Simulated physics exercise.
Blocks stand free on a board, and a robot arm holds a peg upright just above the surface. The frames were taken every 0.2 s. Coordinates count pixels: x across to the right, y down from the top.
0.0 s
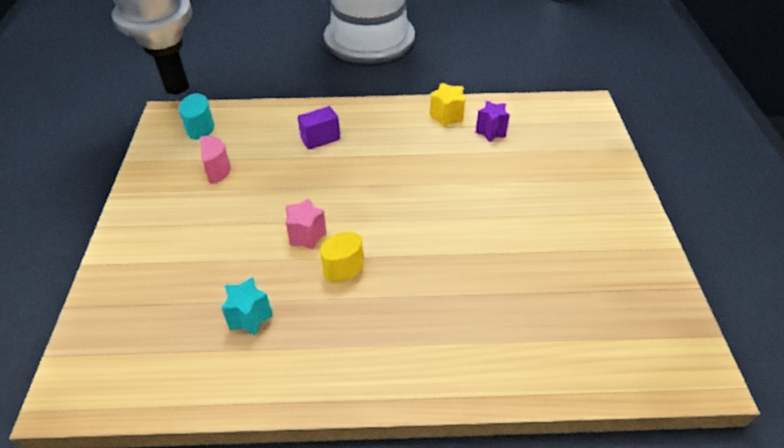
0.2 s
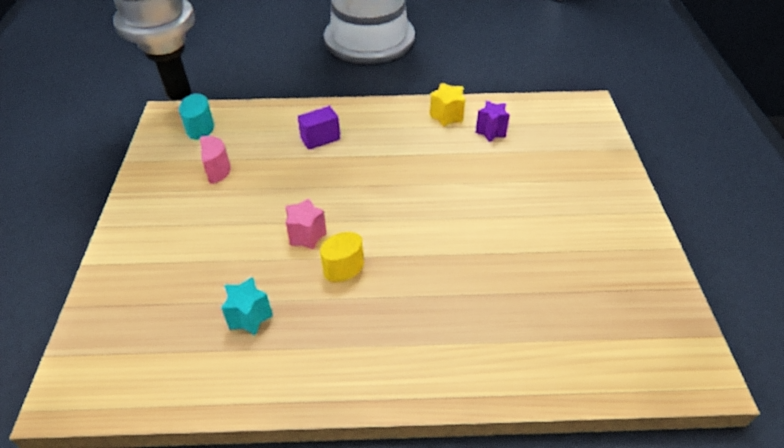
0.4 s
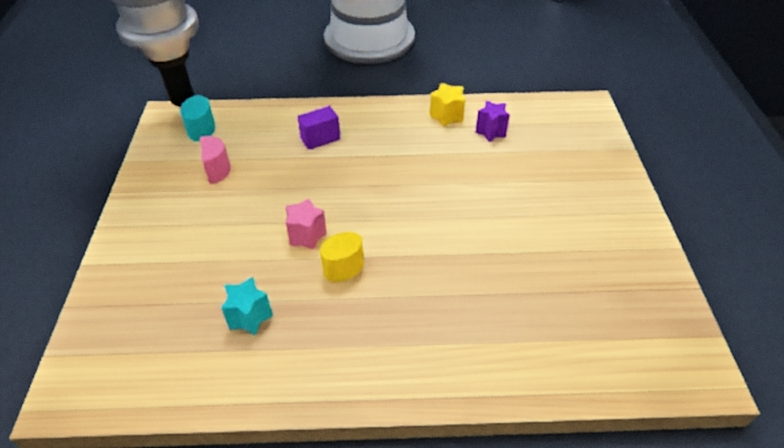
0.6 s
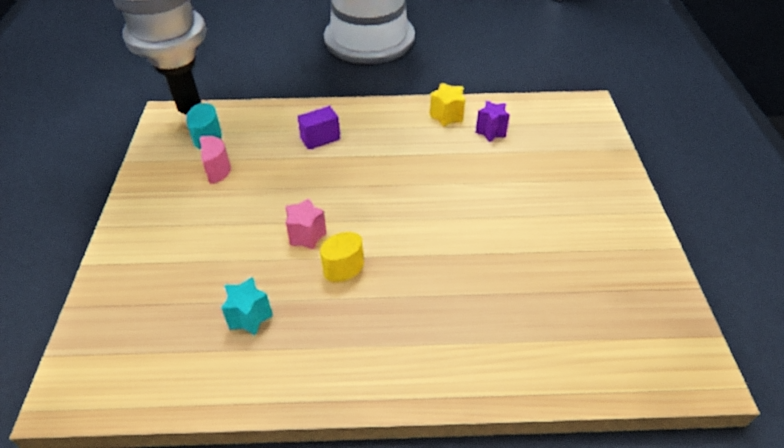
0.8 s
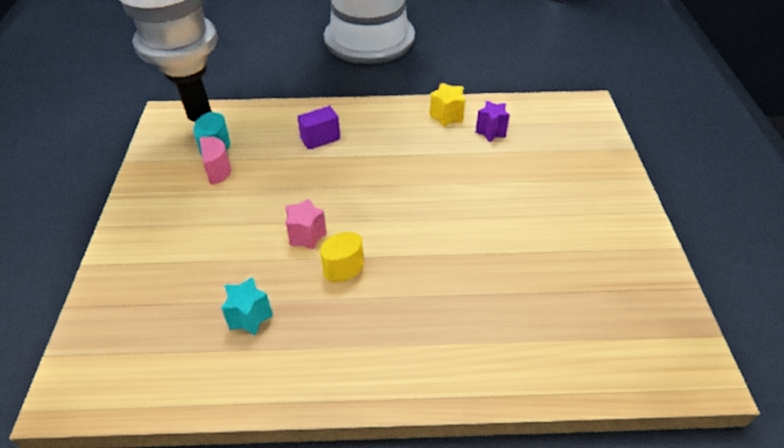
A robot arm's dark peg moves slowly toward the lower right and pushes a turquoise block a short way, up against a pink D-shaped block near the board's upper left, while the other scattered blocks stay still.
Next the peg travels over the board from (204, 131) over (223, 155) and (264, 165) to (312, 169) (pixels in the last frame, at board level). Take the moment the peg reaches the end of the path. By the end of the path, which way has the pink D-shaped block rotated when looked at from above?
Looking down on the board, it turns counter-clockwise.
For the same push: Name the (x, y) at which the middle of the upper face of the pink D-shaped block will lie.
At pixel (206, 177).
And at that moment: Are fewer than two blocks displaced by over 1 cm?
No, it doesn't check out.
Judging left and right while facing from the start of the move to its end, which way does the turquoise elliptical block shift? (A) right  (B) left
A: Right.
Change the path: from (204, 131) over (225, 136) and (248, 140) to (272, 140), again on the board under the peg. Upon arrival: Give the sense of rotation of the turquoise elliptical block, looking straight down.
Rotation: Clockwise.
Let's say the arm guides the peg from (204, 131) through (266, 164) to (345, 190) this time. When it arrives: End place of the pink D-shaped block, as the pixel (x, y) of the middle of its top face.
Its top middle is near (200, 164).
What follows on the original path. One third of the way, peg (219, 139); turquoise elliptical block (220, 150), turned 75° clockwise; pink D-shaped block (208, 171), turned 35° anticlockwise.
Two thirds of the way, peg (262, 149); turquoise elliptical block (230, 161); pink D-shaped block (206, 177), turned 30° anticlockwise.
At the end, peg (309, 153); turquoise elliptical block (230, 161), turned 125° clockwise; pink D-shaped block (206, 177), turned 30° anticlockwise; purple rectangle in place.
